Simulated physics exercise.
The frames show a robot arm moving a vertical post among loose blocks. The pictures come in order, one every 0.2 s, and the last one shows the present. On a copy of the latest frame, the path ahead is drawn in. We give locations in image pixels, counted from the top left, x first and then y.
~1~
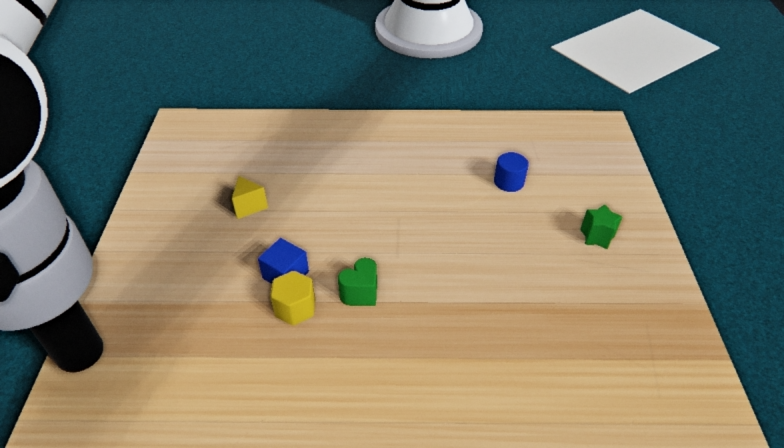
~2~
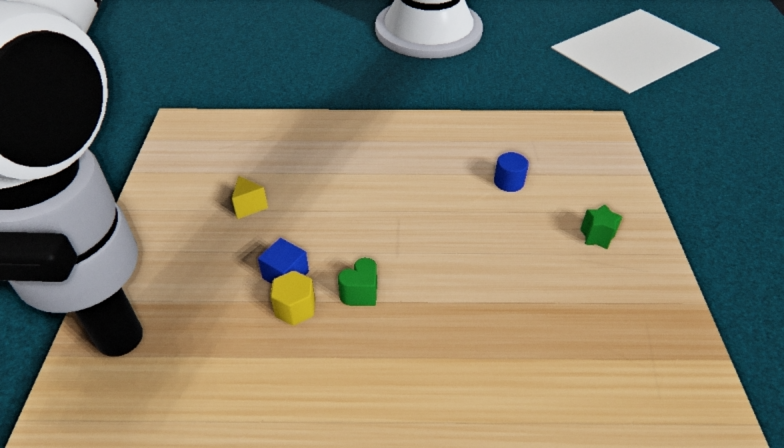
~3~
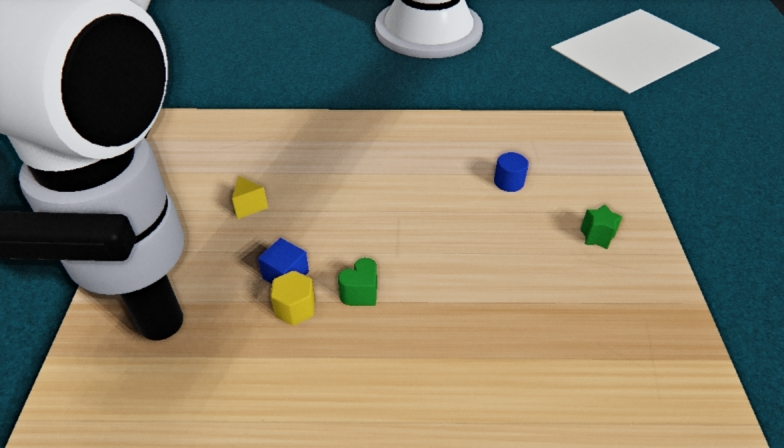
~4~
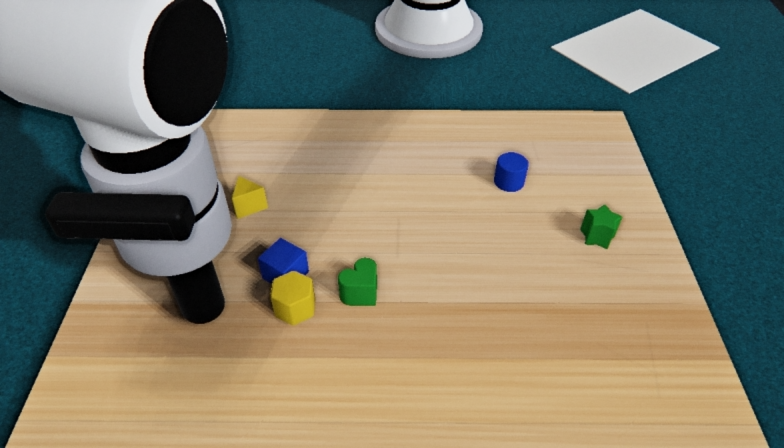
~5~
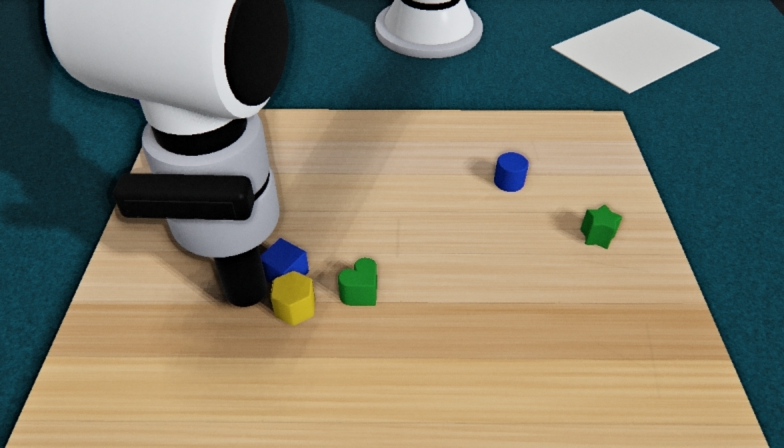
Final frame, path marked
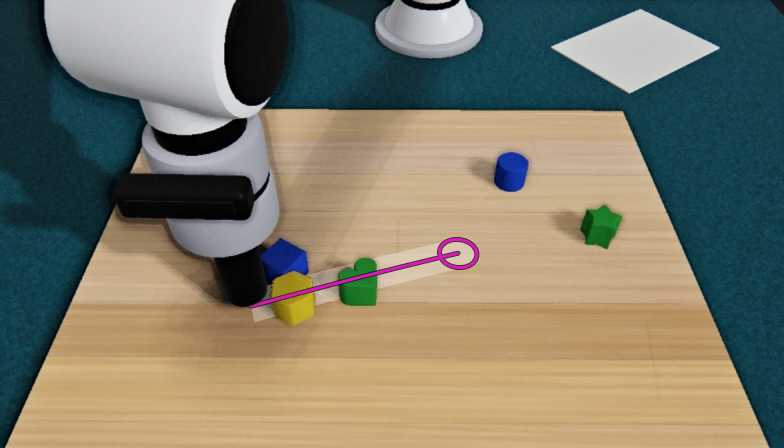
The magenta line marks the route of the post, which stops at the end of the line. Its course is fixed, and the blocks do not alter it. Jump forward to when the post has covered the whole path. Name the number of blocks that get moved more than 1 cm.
3 or more blocks.
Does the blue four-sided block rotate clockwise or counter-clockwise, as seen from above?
Prediction: Counterclockwise.
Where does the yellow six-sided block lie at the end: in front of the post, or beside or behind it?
By then it is beside or behind the post.
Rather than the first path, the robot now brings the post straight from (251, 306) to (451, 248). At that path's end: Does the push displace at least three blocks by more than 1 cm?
It seems so.
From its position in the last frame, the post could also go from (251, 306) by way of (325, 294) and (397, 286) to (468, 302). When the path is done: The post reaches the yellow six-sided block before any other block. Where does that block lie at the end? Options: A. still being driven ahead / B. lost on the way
Choice B: Lost on the way.
Path on the board, from (251, 306) to (458, 253).
The first path, step by step. One third of the way, post (323, 272); blue four-sided block (301, 242), turned 55° anticlockwise; yellow six-sided block (350, 290), turned 80° clockwise; green heart block (383, 274), turned 70° anticlockwise.
Two thirds of the way, post (394, 255); blue four-sided block (301, 242), turned 55° anticlockwise; yellow six-sided block (360, 291), turned 115° clockwise; green heart block (411, 276), turned 15° anticlockwise.
At the end, post (460, 239); blue four-sided block (301, 242), turned 55° anticlockwise; yellow six-sided block (360, 291), turned 115° clockwise; green heart block (416, 274).
